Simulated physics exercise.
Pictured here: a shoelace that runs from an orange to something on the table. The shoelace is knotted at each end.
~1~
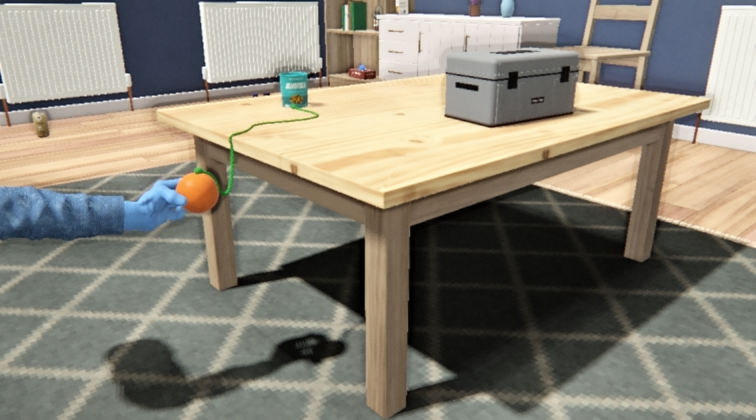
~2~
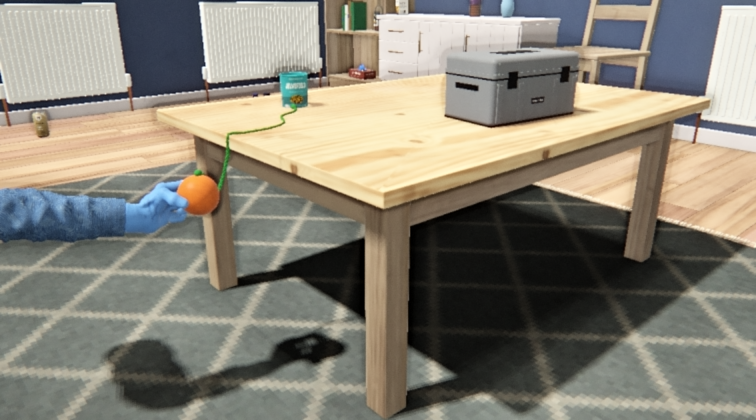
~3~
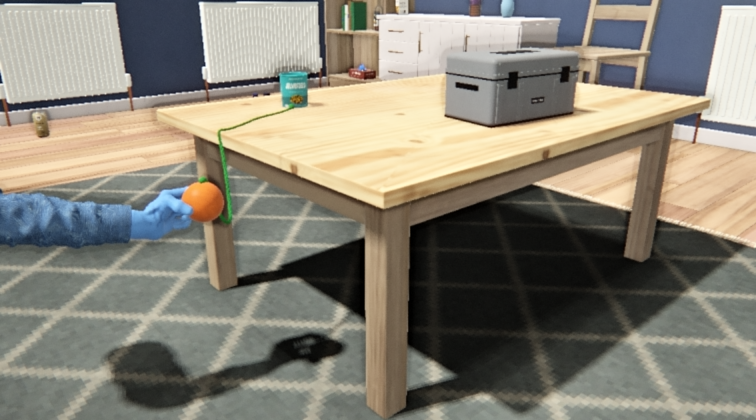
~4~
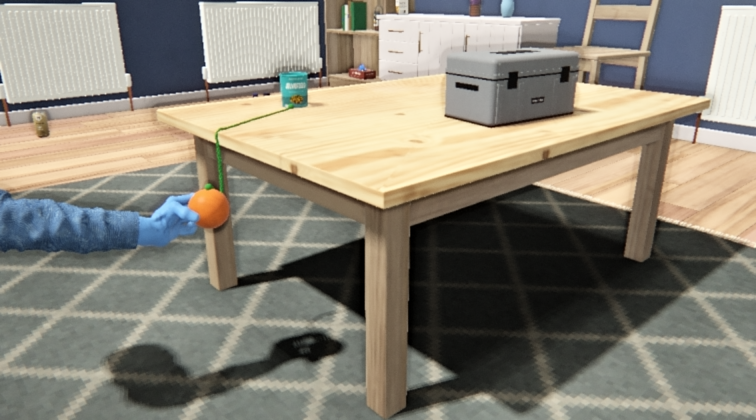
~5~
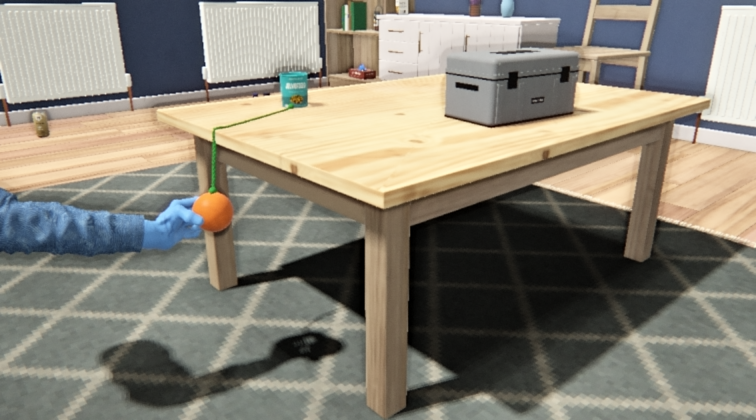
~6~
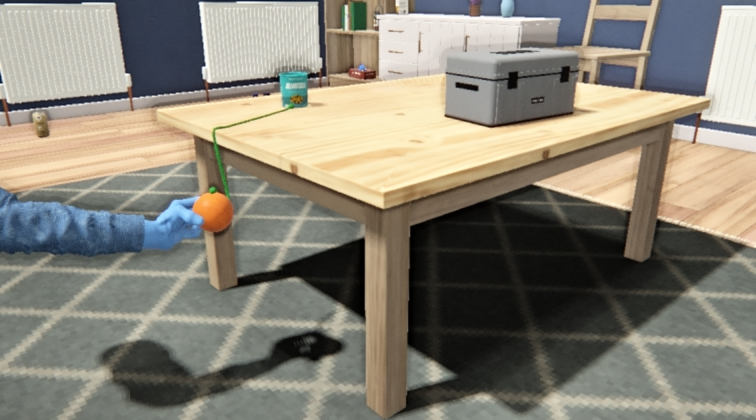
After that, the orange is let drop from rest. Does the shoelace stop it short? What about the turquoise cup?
In order: The orange makes it down; the turquoise cup falls as well.
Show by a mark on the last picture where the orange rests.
It finishes at pixel (186, 353).
Then, 0.38 s past the final frame, orange on the floor near (229, 349); toolbox still; cup tugged along near (201, 116).
Then, 0.70 s past the final frame, orange on the floor near (224, 343); toolbox still; cup down on the floor.
When it is over, orange on the floor near (186, 353); toolbox still; cup down on the floor. The orange drops all the way and the turquoise cup is dragged off.
